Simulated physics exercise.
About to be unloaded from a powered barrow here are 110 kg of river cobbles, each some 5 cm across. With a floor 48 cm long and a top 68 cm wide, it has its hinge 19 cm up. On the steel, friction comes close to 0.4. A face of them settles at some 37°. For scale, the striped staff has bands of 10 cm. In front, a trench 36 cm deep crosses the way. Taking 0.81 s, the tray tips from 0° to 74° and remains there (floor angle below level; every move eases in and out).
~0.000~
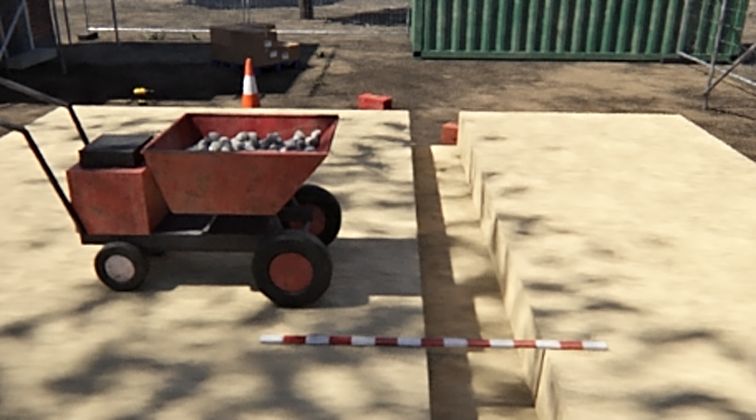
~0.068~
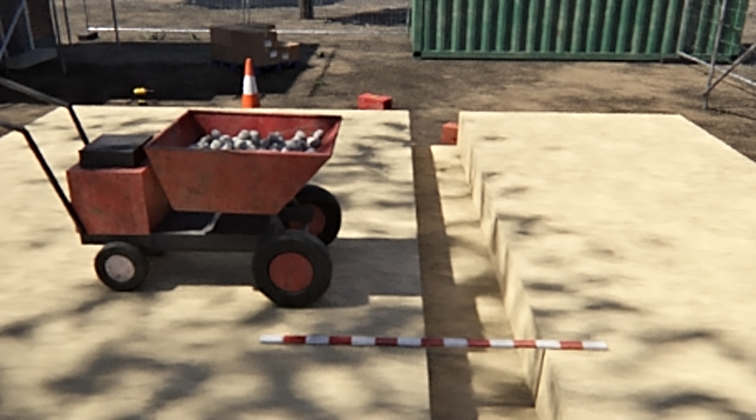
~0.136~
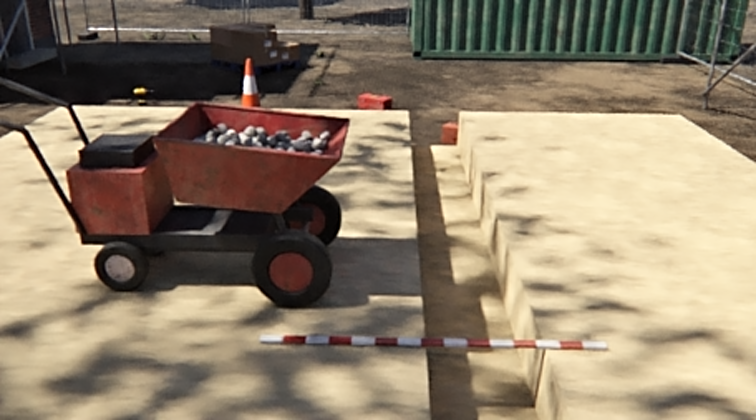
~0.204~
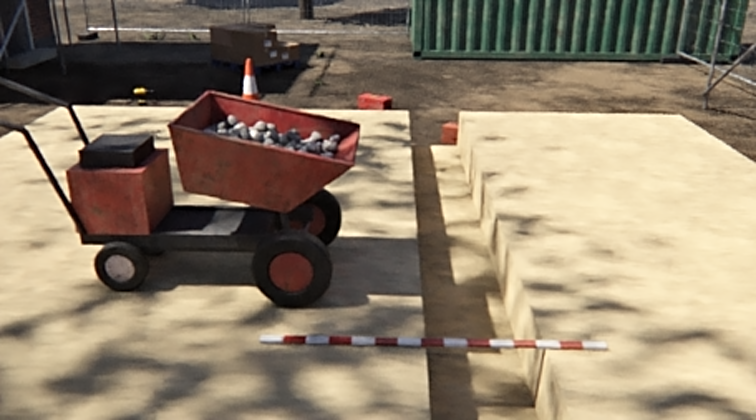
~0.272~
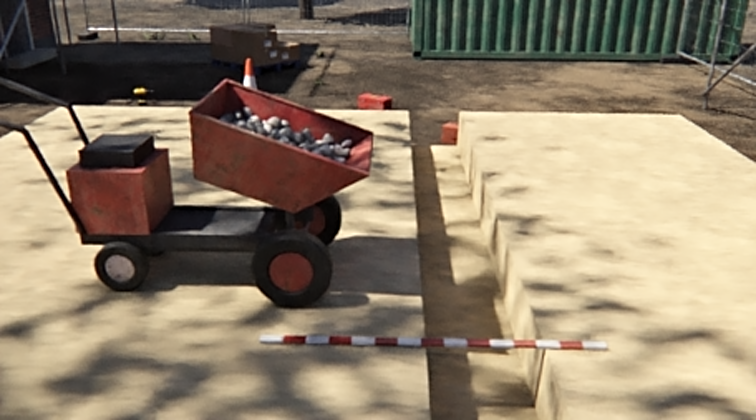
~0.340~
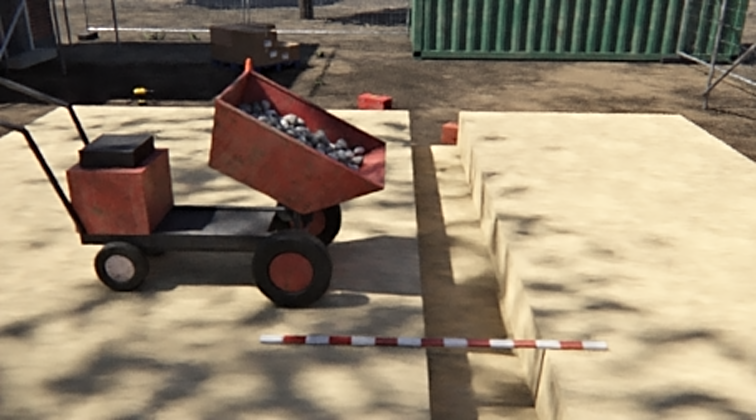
On a sunlit dirt yard, a red powered barrow's tray of grey cobbles rising and tilting steadily down to the right.
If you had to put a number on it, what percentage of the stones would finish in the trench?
I'd put it at about 100 percent.
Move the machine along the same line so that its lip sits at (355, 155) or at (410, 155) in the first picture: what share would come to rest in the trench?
Roughly 95 per cent, then 35 per cent.
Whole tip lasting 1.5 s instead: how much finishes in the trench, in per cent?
With that change, it comes to around 100 per cent.
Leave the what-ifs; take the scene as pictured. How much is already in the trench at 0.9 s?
About 35 per cent by then.
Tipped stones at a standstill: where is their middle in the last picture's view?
Their middle is at about (478, 328).
After 0.6 s the floor is at 63°; 100 % in the tray; the foremost stones are at (405, 224).
After 0.9 s the floor is at 74°; 64 % in the tray, 36 % in the trench; the foremost stones are at (499, 317).
After 1.3 s the floor is at 74°; 13 % in the tray, 87 % in the trench; the foremost stones are at (518, 336).
After 3.2 s the floor is at 74°; 0 % in the tray, 100 % in the trench; the foremost stones are at (520, 348).
